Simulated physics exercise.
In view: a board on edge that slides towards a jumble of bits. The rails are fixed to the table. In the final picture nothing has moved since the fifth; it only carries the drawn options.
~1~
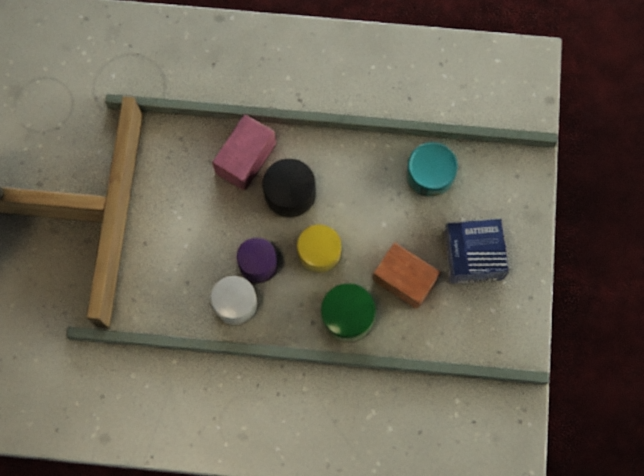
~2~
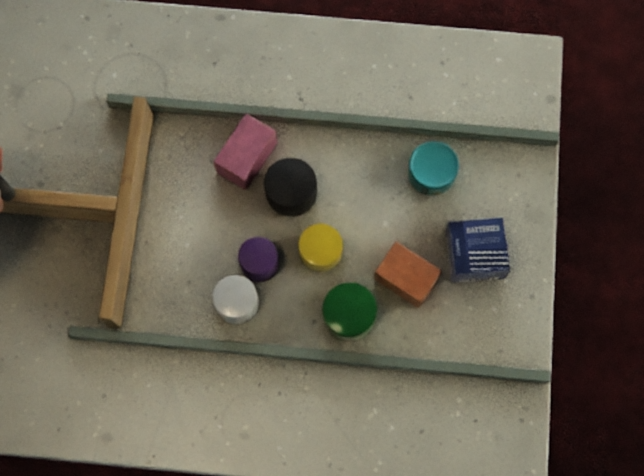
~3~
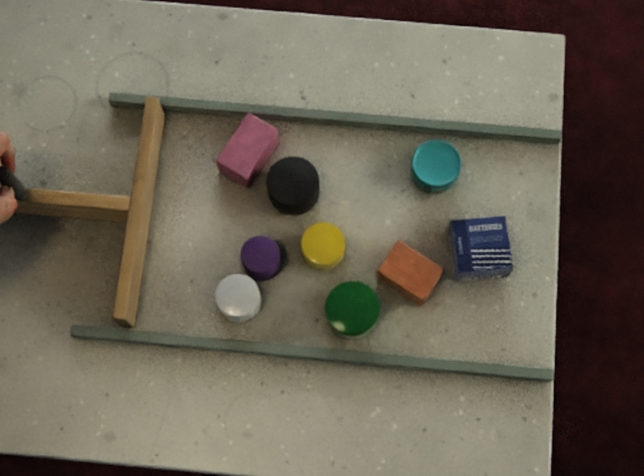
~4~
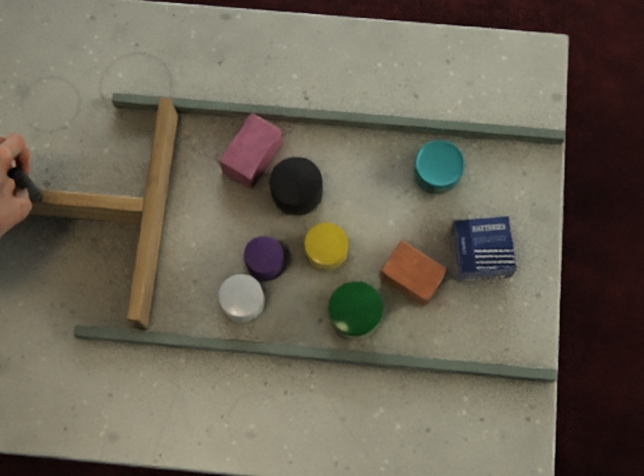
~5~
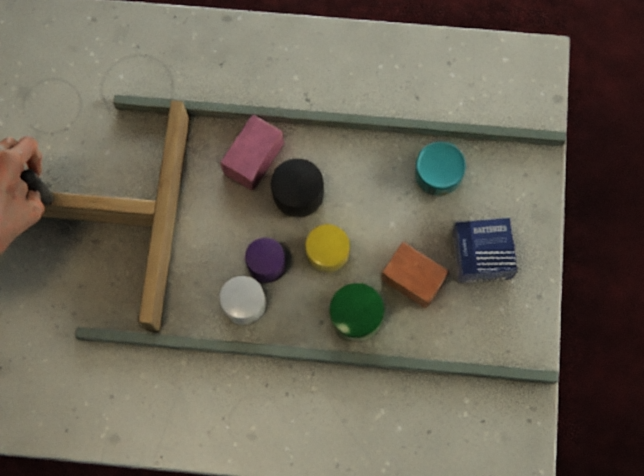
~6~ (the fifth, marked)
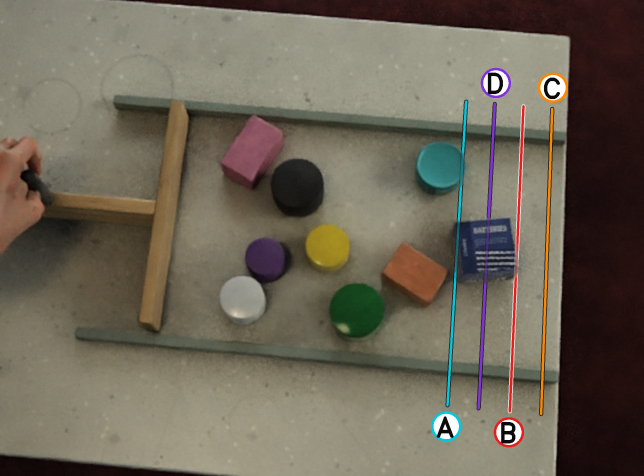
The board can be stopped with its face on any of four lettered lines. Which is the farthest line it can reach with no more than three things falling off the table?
It should halt at D.
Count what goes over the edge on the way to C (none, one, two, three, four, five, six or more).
Six or more.
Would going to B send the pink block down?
No.
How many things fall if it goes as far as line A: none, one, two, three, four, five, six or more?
The count is none.
On the marked copy, A at (457, 247); B at (517, 252); C at (547, 255); D at (487, 250).
With D. Early on, board (277, 218); pink block (312, 153); white pot (299, 306).
Further on, board (396, 229); blue box (500, 238); orange block (486, 296).
At the end, board (487, 237); blue box over the edge; orange block over the edge; two fallen.
As for the rest, A is within the limit but short; B drops five; C drops nine.
